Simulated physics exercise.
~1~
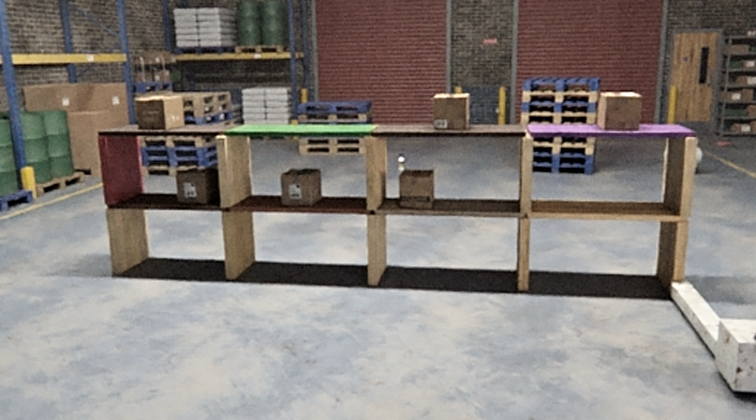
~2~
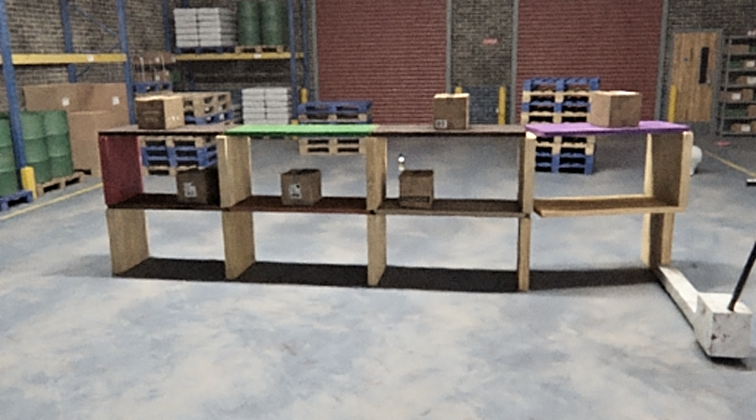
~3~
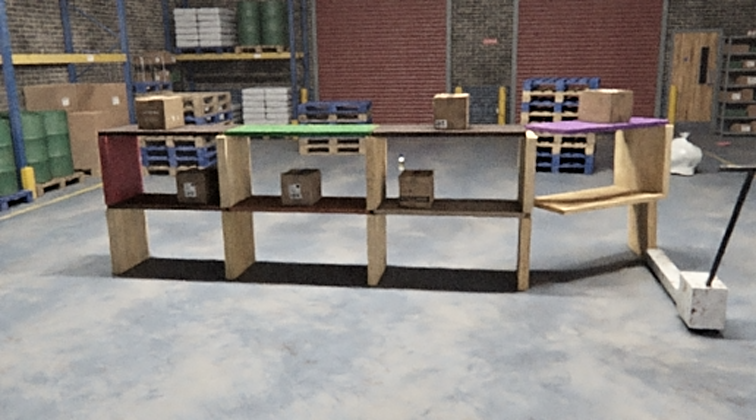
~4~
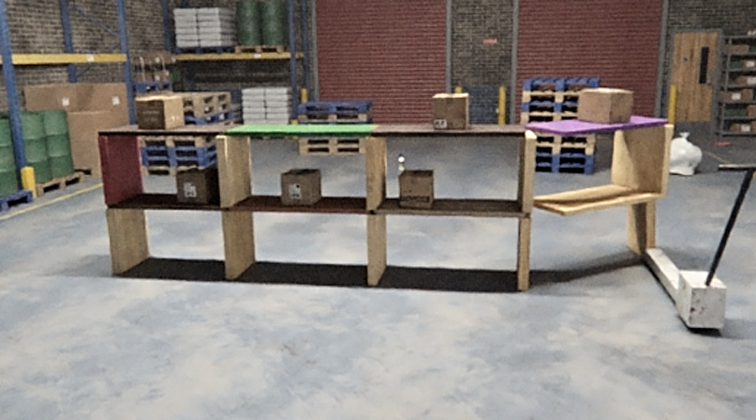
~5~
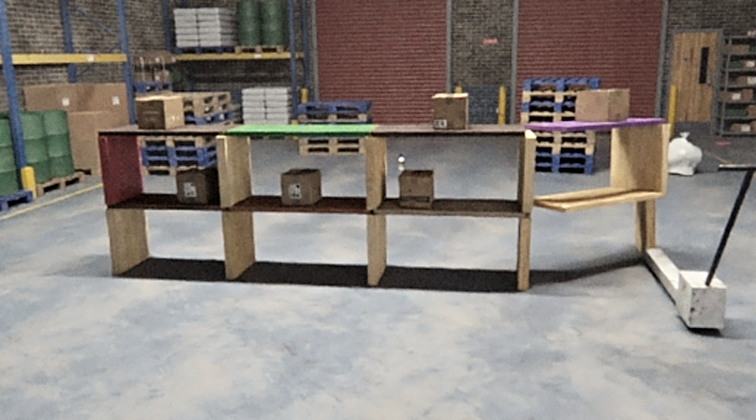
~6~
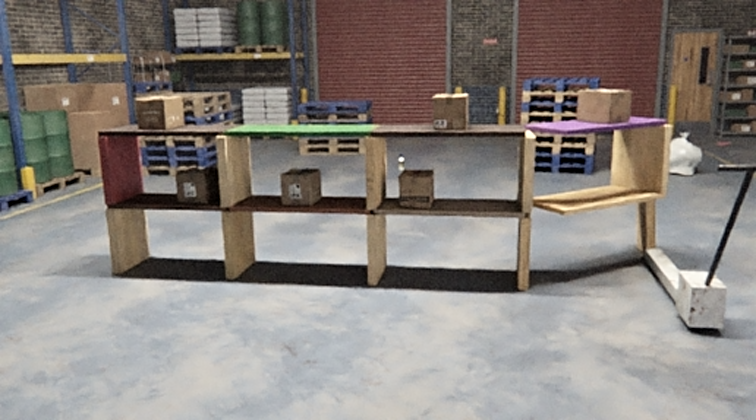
At the start, a long two-tier shelf of boards on upright timber slabs stands in a warehouse, with small boxes on it and a low white floor jack at its right end. The jack pushes against the base of the rightmost lower upright, driving it left and toward the back. The end section swings with it, and the purple board on top shifts left, still carrying its box. The jack then comes to rest, and the skewed section barely moves. At the end nothing has fallen, and the red upright and green board remain in place.
